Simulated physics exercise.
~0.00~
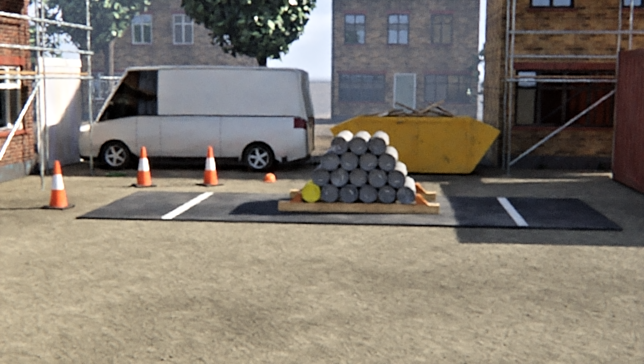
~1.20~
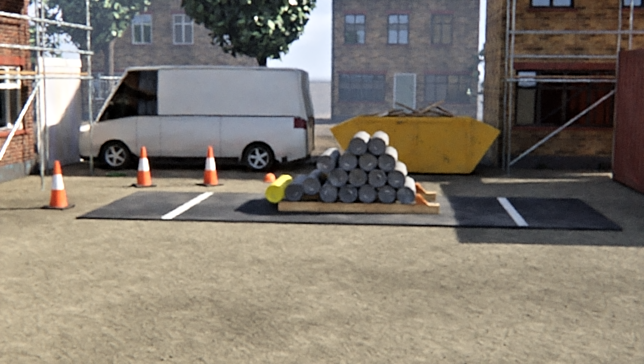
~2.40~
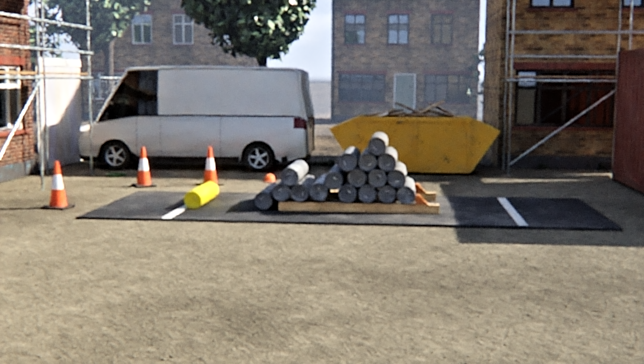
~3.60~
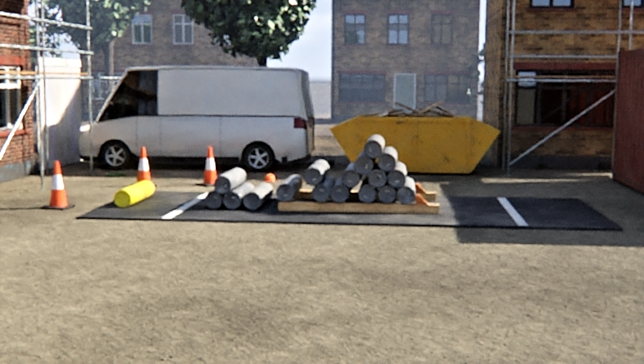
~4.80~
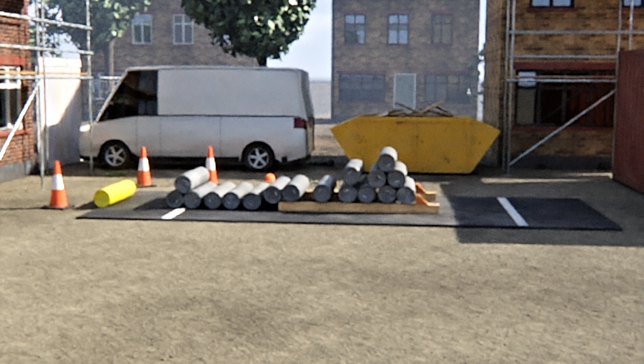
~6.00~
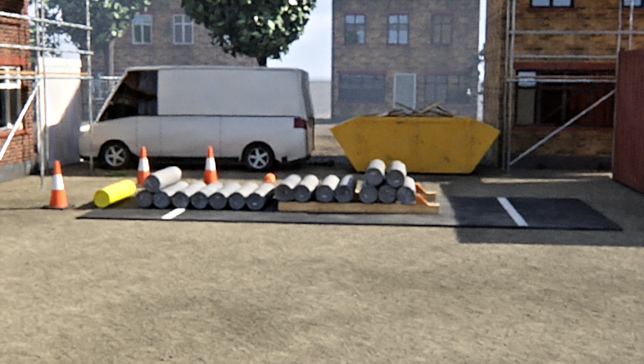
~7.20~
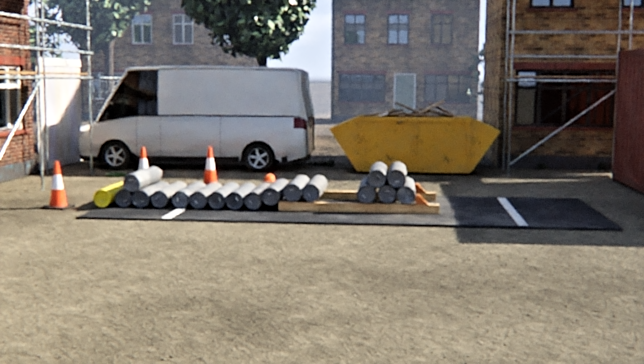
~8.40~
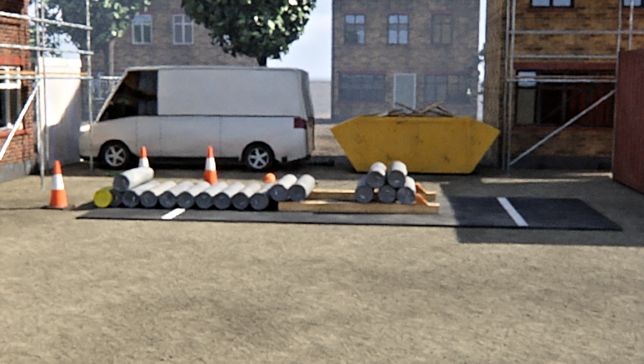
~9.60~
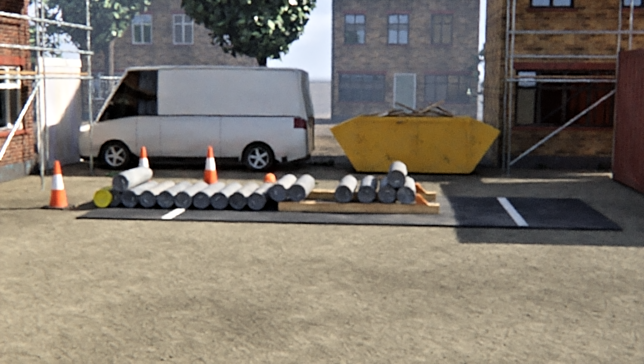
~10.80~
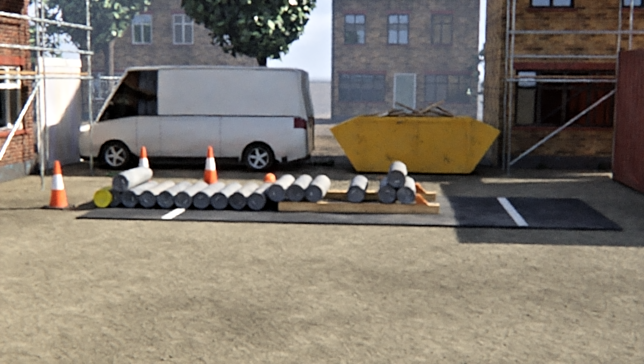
In a yard with a parked white van and a yellow skip, a pyramid of grey cylinders collapses leftward off its wooden bearers, led by a yellow one that rolls past the left white line, ending with a long row on the ground and a few cylinders still on the bearers.
